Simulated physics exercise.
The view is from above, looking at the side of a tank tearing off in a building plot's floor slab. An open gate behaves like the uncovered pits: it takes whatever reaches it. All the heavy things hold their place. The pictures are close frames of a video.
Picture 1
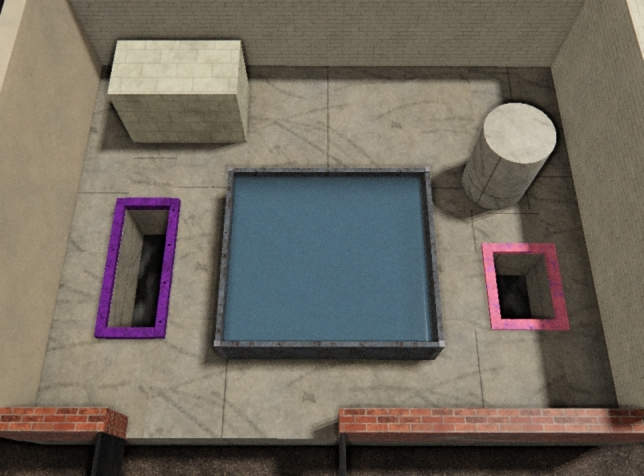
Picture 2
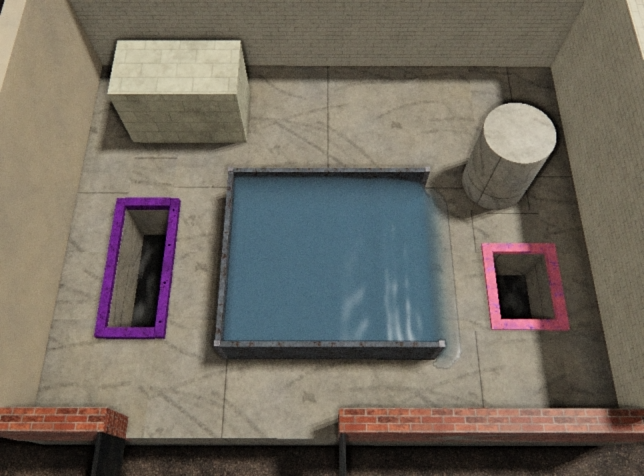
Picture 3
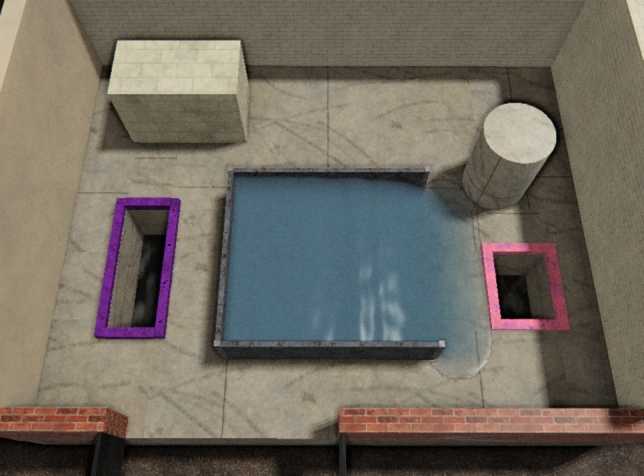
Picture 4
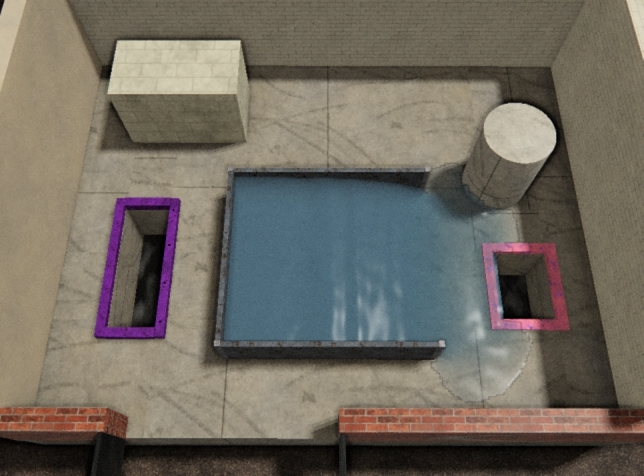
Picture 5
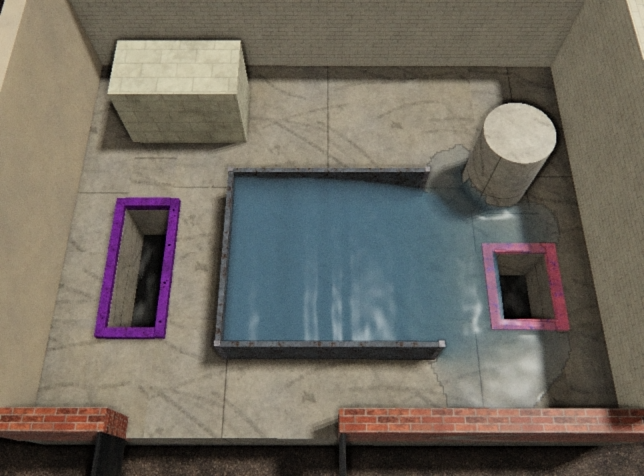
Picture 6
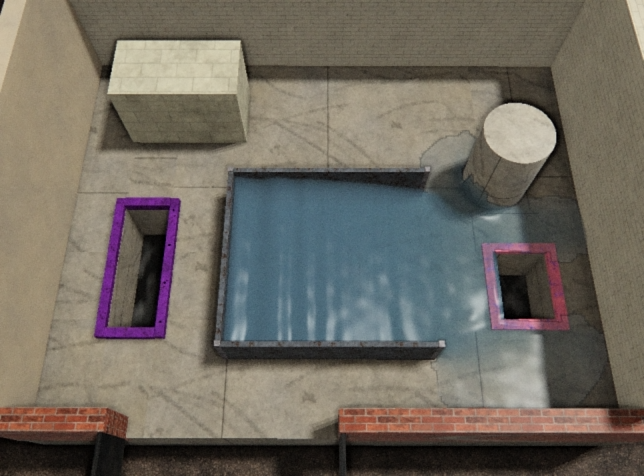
Water pouring from the open right side of a square tank, spreading across a concrete floor around a pink-framed pit and cylinder.
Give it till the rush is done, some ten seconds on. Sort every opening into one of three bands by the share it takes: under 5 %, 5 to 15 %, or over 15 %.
The gate takes under 5 %; the pink pit takes over 15 %; the purple pit takes under 5 %.
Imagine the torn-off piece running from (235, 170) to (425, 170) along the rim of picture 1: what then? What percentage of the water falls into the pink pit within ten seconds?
Share recorded - pink: 8 %.
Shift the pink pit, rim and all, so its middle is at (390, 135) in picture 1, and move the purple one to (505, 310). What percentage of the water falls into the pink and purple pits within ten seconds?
Of the total, the pink pit holds 4 per cent and the purple pit 40 per cent.
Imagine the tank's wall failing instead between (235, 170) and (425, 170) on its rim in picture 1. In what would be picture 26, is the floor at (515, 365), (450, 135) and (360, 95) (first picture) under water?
First spot spared, second spot submerged, third spot submerged.
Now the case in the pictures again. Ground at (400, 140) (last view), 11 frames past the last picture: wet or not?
That spot: Soaked.
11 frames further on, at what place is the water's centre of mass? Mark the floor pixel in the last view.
That comes out near (424, 268).
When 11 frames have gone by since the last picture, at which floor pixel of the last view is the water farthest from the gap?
The wet edge reaches furthest near (546, 69).
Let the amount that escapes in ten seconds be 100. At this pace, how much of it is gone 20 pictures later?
I'd put it at 65 per cent.
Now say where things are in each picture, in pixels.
In the first frame, still water in the water tank at (329, 254).
In the second frame, water pours out at (426, 265) and has run to (448, 359).
In the third frame, the front is at (469, 369), out from the gap at (425, 266).
In the fourth frame, water pours out at (425, 266) and has run to (496, 385).
In the fifth frame, water pours out at (425, 267) and has run to (546, 380).
In the sixth frame, water pours out at (425, 267) and has run to (579, 211).
A moment on, water covers 25 % of the floor; the gate 0 %, the pink pit 10 %, the purple pit 0 %.
Next, water covers 40 % of the floor; the gate 0 %, the pink pit 20 %, the purple pit 0 %.
Then, water covers 50 % of the floor; the gate 0 %, the pink pit 34 %, the purple pit 0 %.
Later, water covers 75 % of the floor; the gate 1 %, the pink pit 46 %, the purple pit 0 %.
In the end, water covers 95 % of the floor; the gate 3 %, the pink pit 49 %, the purple pit 0 %.
